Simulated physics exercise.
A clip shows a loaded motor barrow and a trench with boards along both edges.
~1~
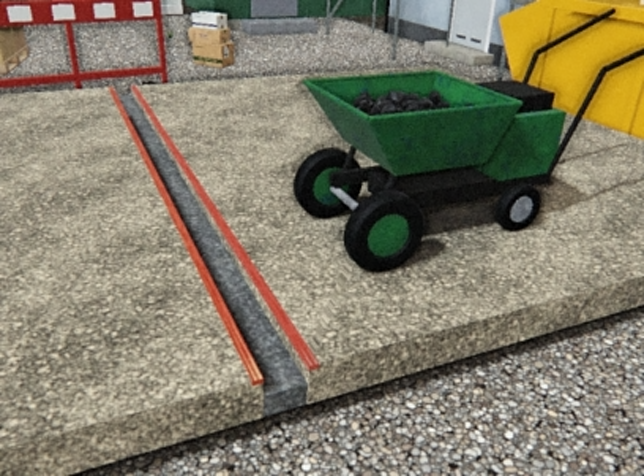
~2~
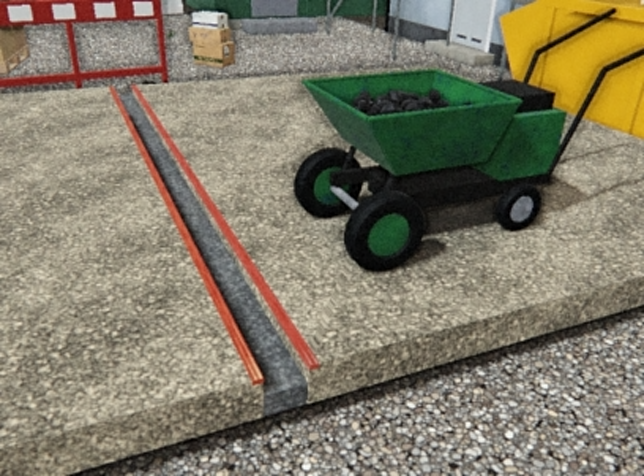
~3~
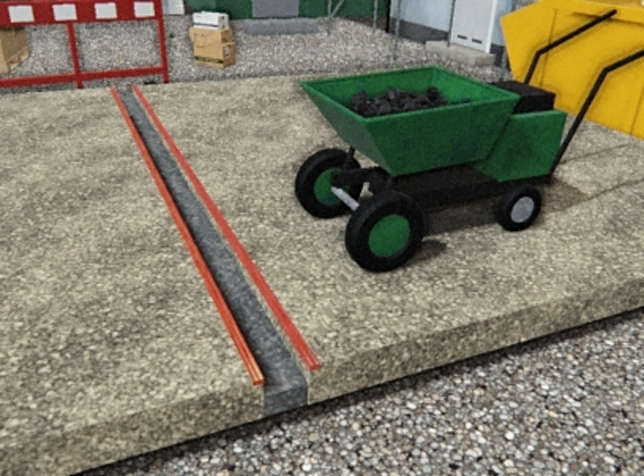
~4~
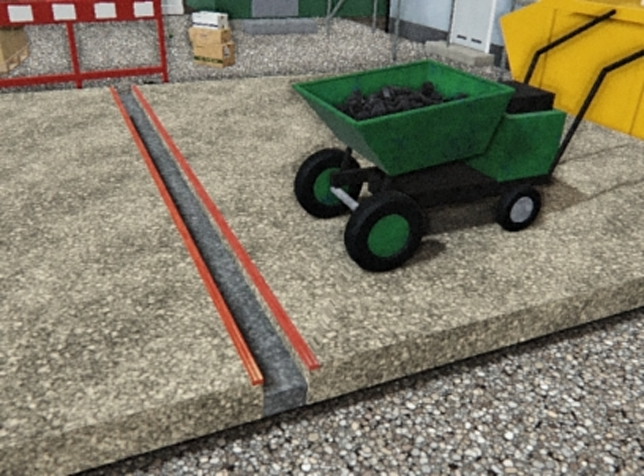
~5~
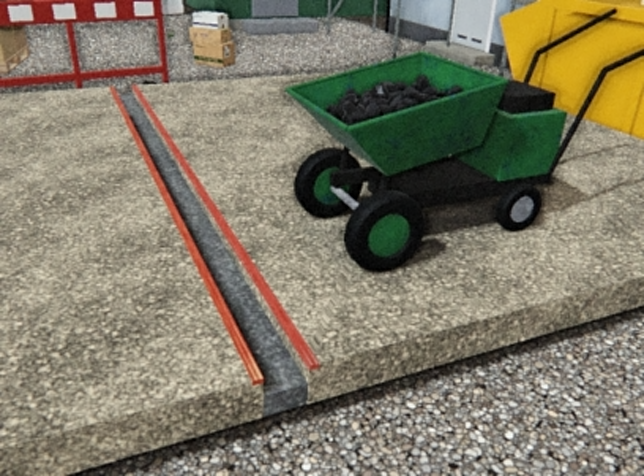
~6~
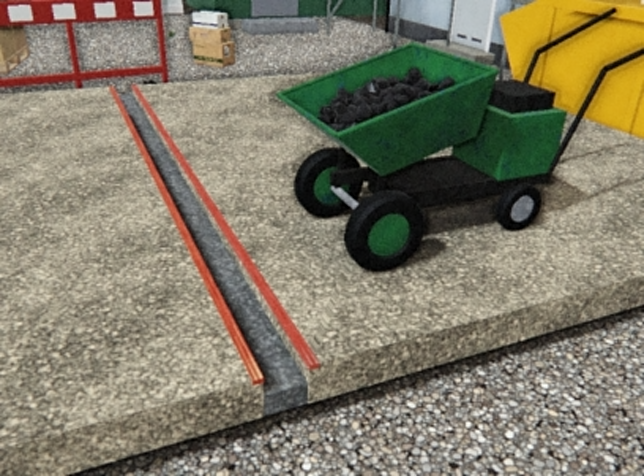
The clip opens on a green motor barrow loaded with dark lumps, standing still on a pale slab to the right of a narrow trench edged with red boards. Its skip sits level at first, then tilts slowly forward to the left, its lip lowering while the wheels stay put.
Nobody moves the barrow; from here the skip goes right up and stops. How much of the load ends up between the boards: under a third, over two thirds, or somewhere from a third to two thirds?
Way I see it, the trench ends up with a third up to two-thirds of the load.
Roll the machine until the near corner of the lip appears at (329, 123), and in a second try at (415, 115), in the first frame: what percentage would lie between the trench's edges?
10 % and 30 %.
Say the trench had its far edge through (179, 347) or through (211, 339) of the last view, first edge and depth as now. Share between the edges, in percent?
90 %, give or take, and then 70 %.
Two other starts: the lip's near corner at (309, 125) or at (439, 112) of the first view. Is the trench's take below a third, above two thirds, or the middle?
First: Under a third. Second: Under a third.
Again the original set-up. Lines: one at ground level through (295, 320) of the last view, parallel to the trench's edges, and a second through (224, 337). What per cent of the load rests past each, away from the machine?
In order: 80 per cent, then 20 per cent.
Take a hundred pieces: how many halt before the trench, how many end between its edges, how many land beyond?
Split - short: 5 percent, between: 50 percent, beyond: 30 percent.
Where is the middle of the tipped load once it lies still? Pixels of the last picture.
At about (216, 260), give or take.
Soon, skip tipped steeply; all in the skip.
A while on, skip tipped right over; most in the skip; a stray few short of the trench; a small part in or heaped over the trench; a stray few beyond it; a stray few falling.
Towards the end, skip tipped right over; about a quarter in the skip; a stray few short of the trench; about half in or heaped over the trench; about a quarter beyond it.
Finally, skip tipped right over; a small part in the skip; a stray few short of the trench; about half in or heaped over the trench; about a quarter beyond it.
